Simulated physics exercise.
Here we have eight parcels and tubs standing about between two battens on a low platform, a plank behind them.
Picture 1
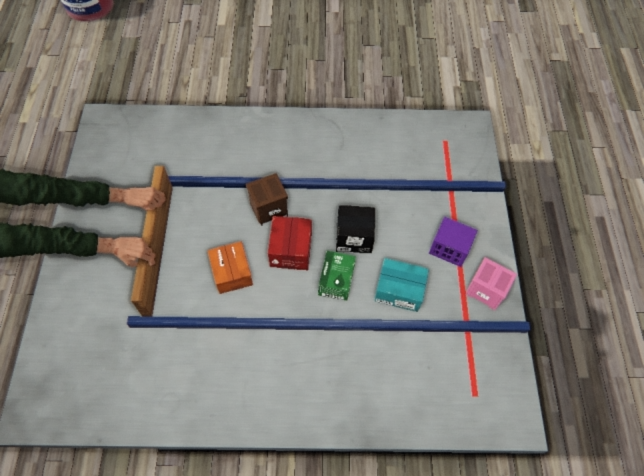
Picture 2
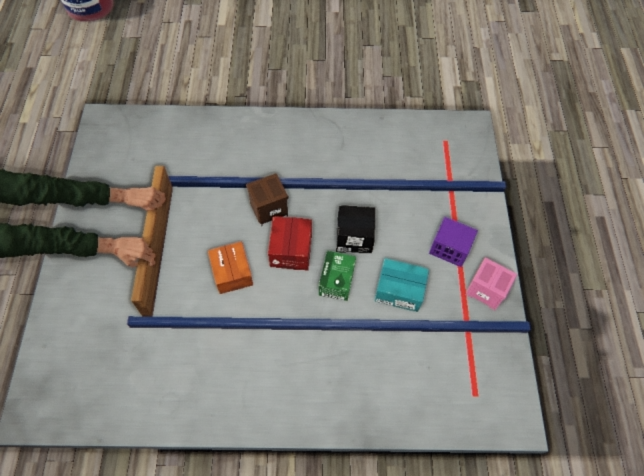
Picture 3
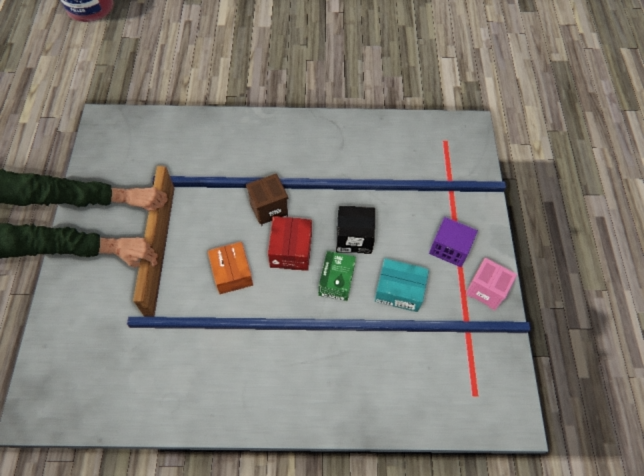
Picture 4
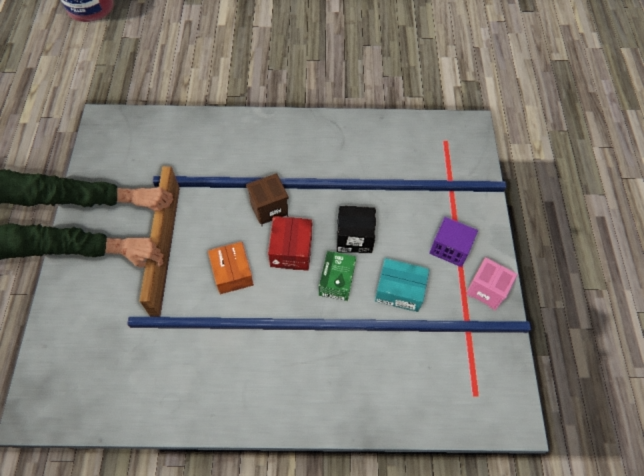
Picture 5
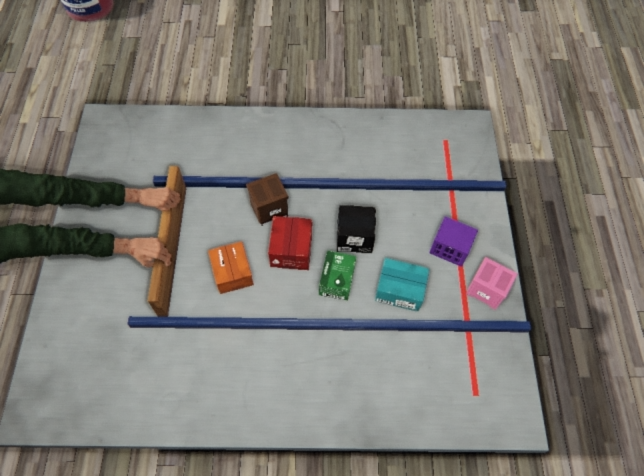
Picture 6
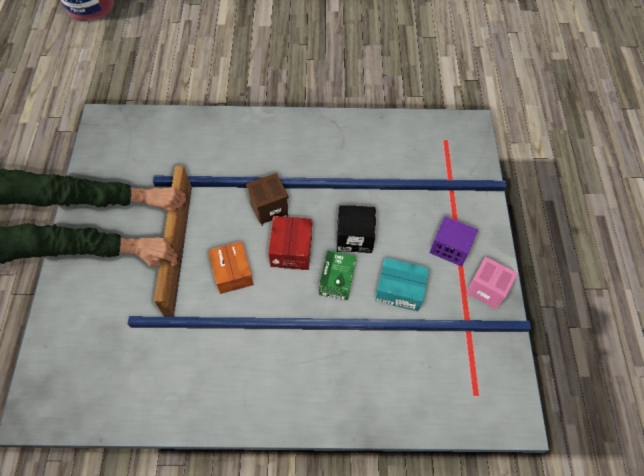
The footage shows two hands in dark green sleeves holding a wooden plank between two blue battens on a gray platform, easing it slightly rightward toward eight colored parcels and tubs, which stay still near and around a red line.
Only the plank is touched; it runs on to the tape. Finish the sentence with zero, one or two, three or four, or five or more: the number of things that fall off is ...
The number of things that fall off is three or four.
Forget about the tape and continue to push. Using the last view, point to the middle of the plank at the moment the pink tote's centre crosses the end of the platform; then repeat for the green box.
I'd put it close to (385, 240), and close to (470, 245) for the other one.
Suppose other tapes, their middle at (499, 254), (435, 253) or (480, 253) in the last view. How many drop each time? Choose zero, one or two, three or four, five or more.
Taking the places in the order asked: More than four, then one or two, then five or over.
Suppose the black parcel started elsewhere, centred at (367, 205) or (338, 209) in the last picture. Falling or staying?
Result for the black parcel: It is still there at position one; it is still there at position two.
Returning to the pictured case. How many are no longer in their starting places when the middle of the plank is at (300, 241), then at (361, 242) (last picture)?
The first number is 5, the next one 7.
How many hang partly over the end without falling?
Tally: 2.
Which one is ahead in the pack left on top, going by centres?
Green box.
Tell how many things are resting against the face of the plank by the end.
All in all, 2.
A little later, none off yet; pink tote at rest near (491, 284); purple crate at rest near (453, 241); turquoise parcel at rest near (402, 285).
Next, none off yet; pink tote shifted a little near (506, 285); purple crate at rest near (454, 241); turquoise parcel shifted about its own width near (461, 292).
When it is over, the number that fall off is three or four; down, black parcel, turquoise parcel, purple crate and pink tote.
